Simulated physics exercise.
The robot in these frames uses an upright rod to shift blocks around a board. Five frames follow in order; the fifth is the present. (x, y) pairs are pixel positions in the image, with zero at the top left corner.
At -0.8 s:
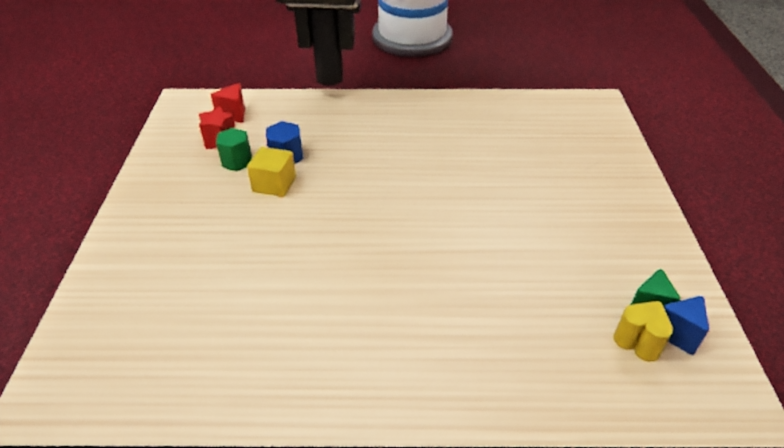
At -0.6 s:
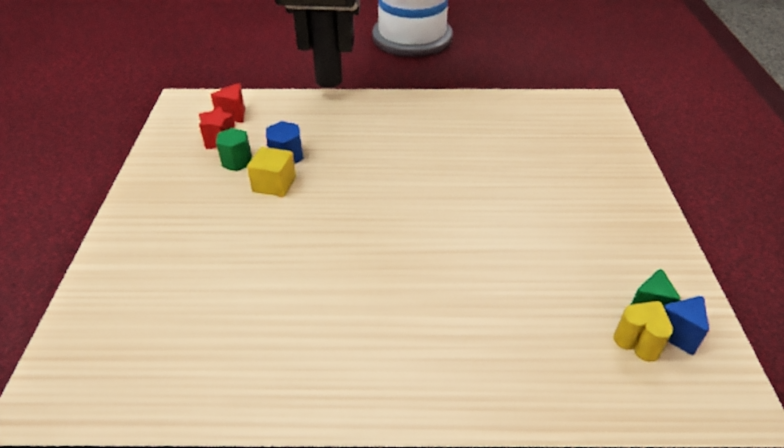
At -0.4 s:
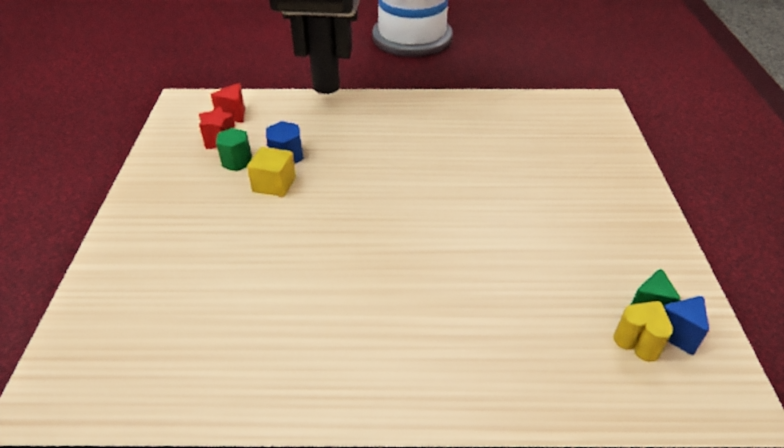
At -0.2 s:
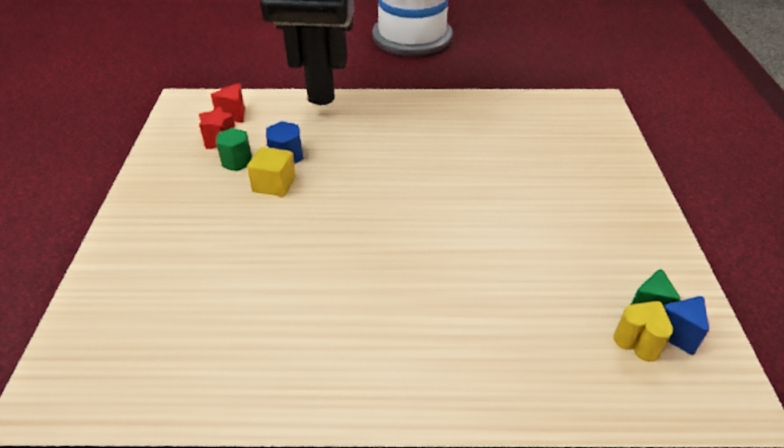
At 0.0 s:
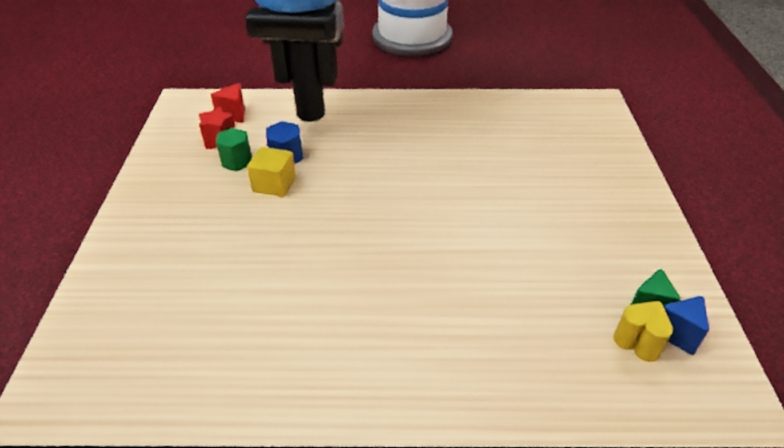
At the start, a robot's dark upright rod rests at the top edge of a pale board, with a cluster of red, green, blue and yellow blocks at upper left and another group at lower right. The rod then moves slightly down and left, nearing the blue hexagon, while every block stays still.
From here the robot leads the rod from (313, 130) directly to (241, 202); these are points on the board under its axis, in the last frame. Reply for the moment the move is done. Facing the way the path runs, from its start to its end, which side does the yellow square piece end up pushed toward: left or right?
It heads left.
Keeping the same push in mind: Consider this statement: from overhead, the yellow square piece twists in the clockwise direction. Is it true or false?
False - the claim does not hold.
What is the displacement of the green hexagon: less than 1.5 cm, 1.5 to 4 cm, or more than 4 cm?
Its displacement is below 1.5 cm.
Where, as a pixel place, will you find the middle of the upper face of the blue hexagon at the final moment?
My estimate: (199, 183).
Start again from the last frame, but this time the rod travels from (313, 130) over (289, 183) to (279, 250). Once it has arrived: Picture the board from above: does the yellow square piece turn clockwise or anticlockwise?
Viewed from above, counterclockwise.
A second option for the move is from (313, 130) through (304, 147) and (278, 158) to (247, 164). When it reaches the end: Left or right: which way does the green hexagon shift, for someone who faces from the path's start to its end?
Slides right.
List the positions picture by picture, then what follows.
In the first picture, rod tip at (330, 79); block tops, green hexagon at (231, 136); yellow square piece at (270, 159); blue hexagon at (283, 131).
In the second picture, rod at (329, 81); blocks unchanged.
In the third picture, rod at (327, 87); blocks unchanged.
In the fourth picture, rod at (321, 98); blocks unchanged.
In the fifth picture, rod at (311, 114); green hexagon at (231, 136); yellow square piece at (270, 159); blue hexagon at (283, 131).
The first path, step by step. One third of the way, rod at (288, 136); yellow square piece at (264, 166), turned 15° anticlockwise; blue hexagon at (268, 143).
Two thirds of the way, rod at (264, 159); yellow square piece at (256, 183), turned 55° anticlockwise; blue hexagon at (234, 165), turned 20° clockwise.
At the end, rod at (238, 186); green hexagon in place; yellow square piece at (258, 191), turned 65° anticlockwise; blue hexagon at (199, 183), turned 60° clockwise.
